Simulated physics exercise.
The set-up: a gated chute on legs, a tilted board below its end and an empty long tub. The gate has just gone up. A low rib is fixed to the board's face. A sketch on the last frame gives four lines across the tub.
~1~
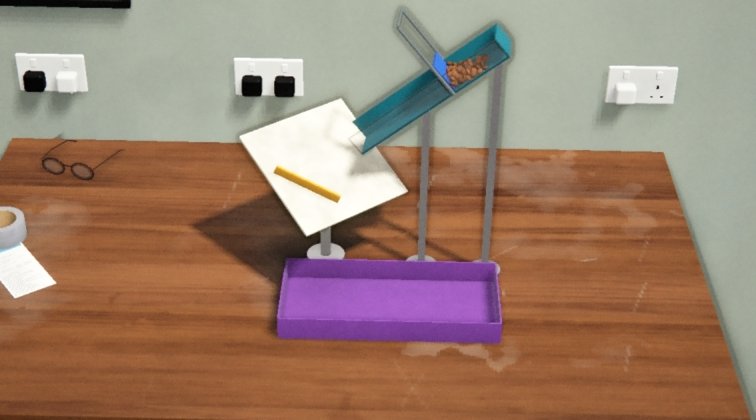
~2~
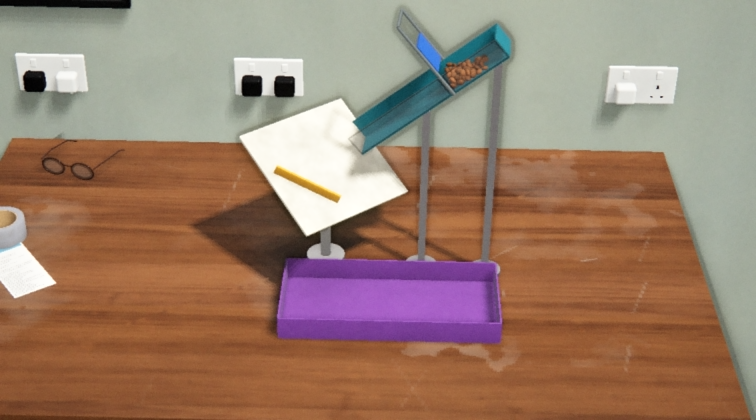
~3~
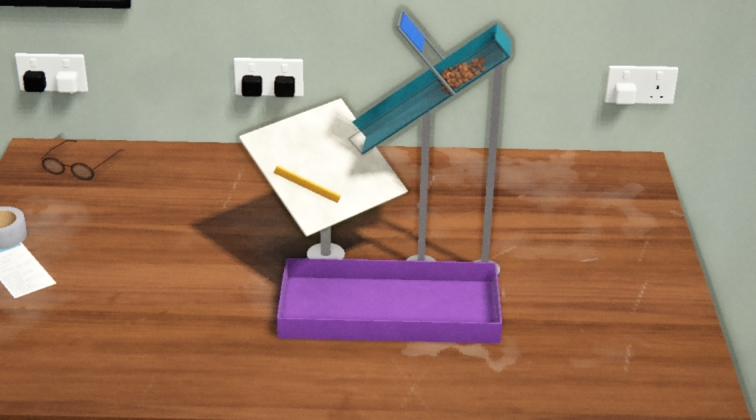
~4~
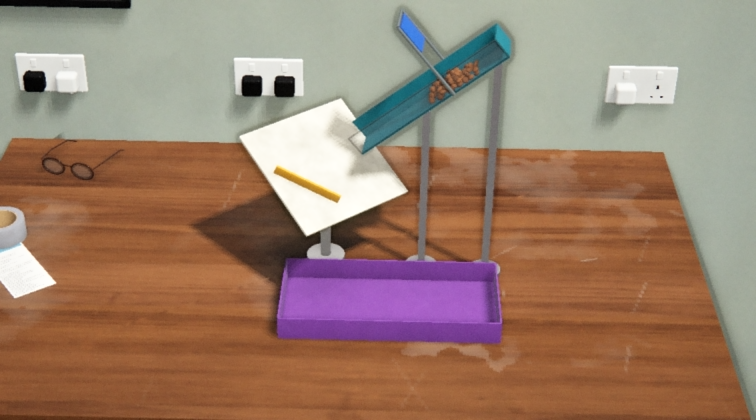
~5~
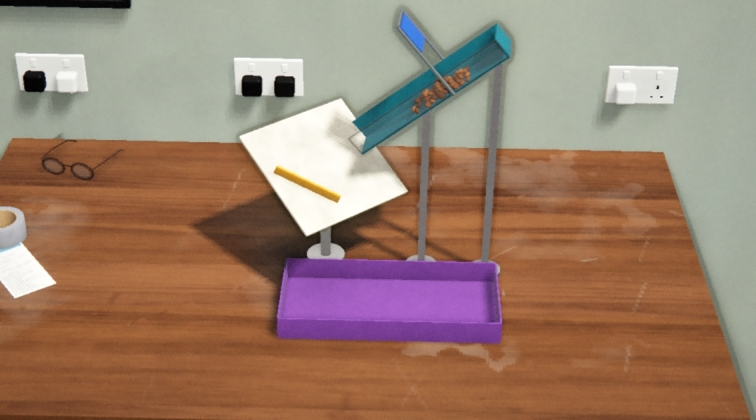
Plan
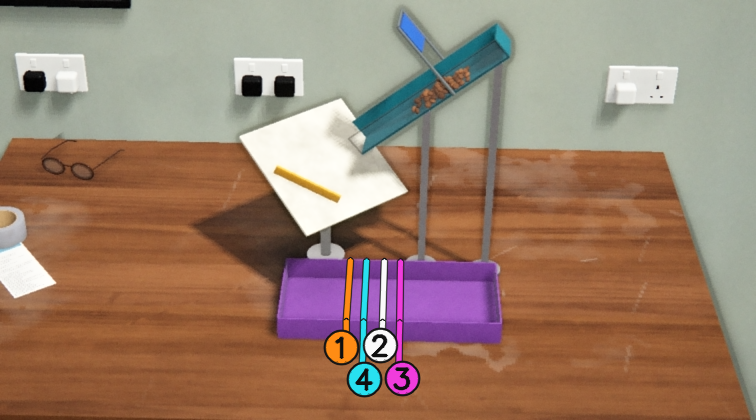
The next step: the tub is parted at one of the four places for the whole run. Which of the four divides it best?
Line 2 does it best.
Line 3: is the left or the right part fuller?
Left.
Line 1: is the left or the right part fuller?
The right side.
On the marked copy, line 1 crosses the front rim at (346, 320); line 2 crosses the front rim at (382, 321); line 3 crosses the front rim at (399, 321); line 4 crosses the front rim at (363, 320).
For line 1, of what is caught, only a few on the left of the divider, all but a few on the right.
For line 2, of what is caught, close to two thirds on the left of the divider, close to a third on the right.
For line 3, of what is caught, all but a few on the left of the divider, a small share on the right.
For line 4, of what is caught, a small share on the left of the divider, all but a few on the right.
